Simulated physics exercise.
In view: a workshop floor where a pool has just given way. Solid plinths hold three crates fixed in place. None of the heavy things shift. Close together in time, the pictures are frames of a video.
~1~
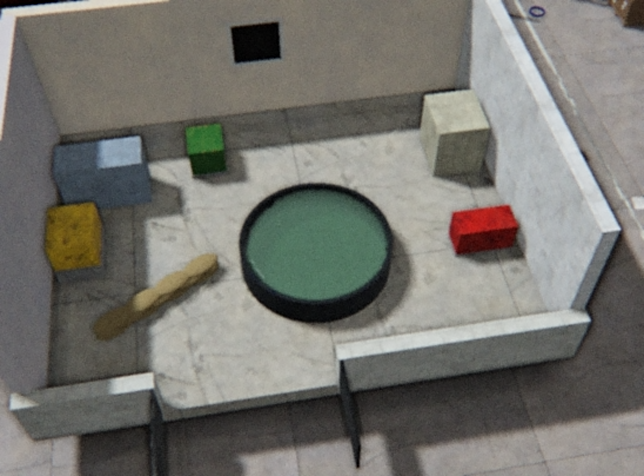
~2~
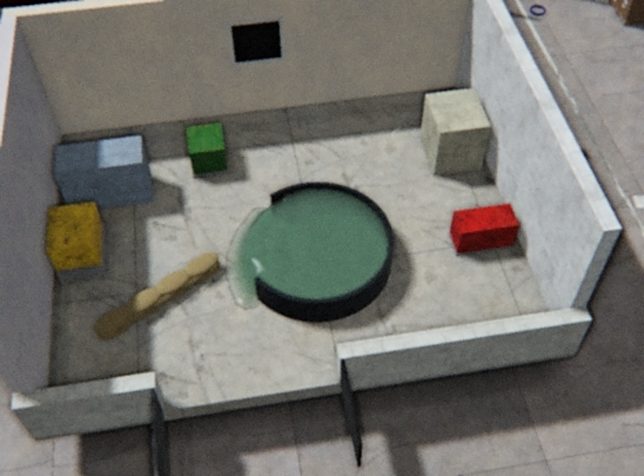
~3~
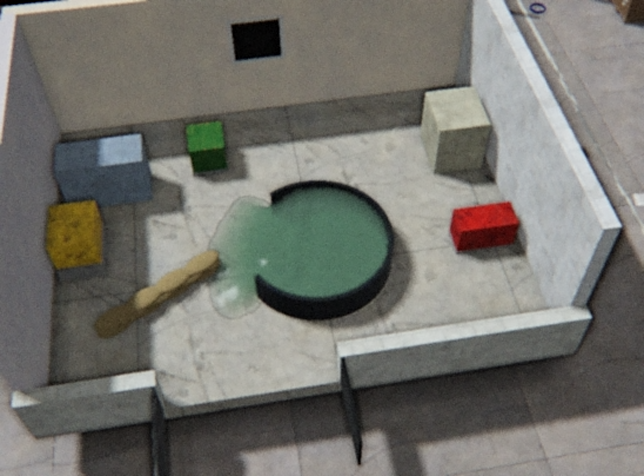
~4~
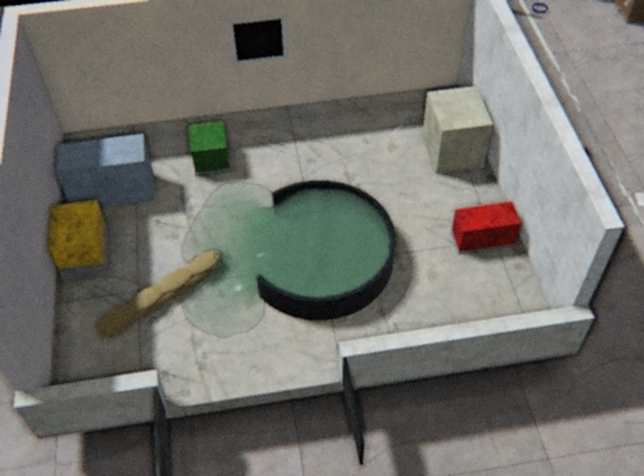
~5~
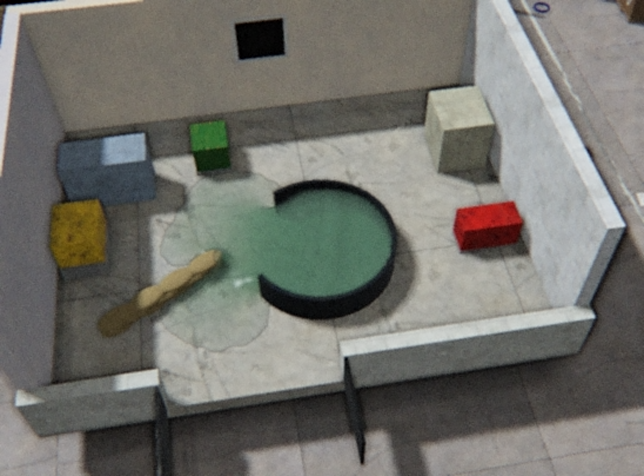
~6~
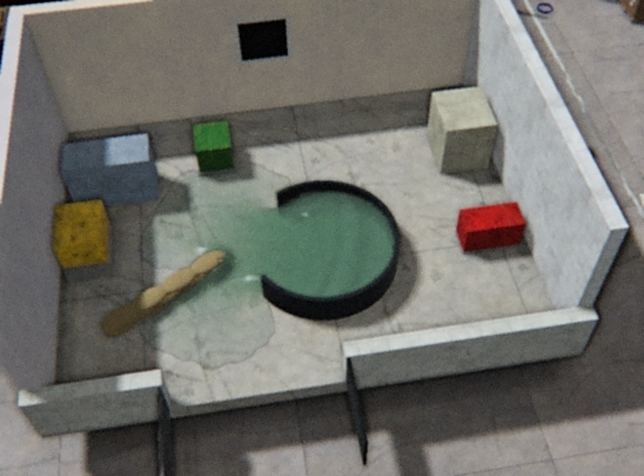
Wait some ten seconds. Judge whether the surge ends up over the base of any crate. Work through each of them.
Red crate: Kept safe. Yellow crate: Kept safe. Green crate: Reached by water.
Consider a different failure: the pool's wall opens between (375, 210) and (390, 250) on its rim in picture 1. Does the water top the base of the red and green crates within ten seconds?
Observed: Red is doused; green stays clear.
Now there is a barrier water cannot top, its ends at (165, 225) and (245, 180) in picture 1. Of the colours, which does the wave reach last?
The one in red.
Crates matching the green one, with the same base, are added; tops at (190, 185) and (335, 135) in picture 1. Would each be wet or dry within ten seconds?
Crate one is touched by the flood; crate two avoids the flood.
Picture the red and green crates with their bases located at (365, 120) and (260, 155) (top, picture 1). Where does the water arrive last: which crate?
Crate marked red.
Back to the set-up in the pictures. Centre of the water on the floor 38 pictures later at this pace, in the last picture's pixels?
Point: (195, 233).
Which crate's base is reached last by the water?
I'd say the crate marked red is last.
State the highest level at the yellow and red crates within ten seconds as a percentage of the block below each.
Roughly 60 percent, then 60 percent.
A moment on, water covers 25 % of the floor; the red crate not reached, the yellow crate water round its plinth, the green crate water round its plinth.
Next, water covers 35 % of the floor; the red crate not reached, the yellow crate water round its plinth, the green crate water round its plinth.
Then, water covers 45 % of the floor; the red crate not reached, the yellow crate water round its plinth, the green crate water round its plinth.
Later, water covers 60 % of the floor; the red crate not reached, the yellow crate water round its plinth, the green crate water round its plinth.
In the end, water covers 75 % of the floor; the red crate stayed above the water, the yellow crate stayed above the water, the green crate was topped.
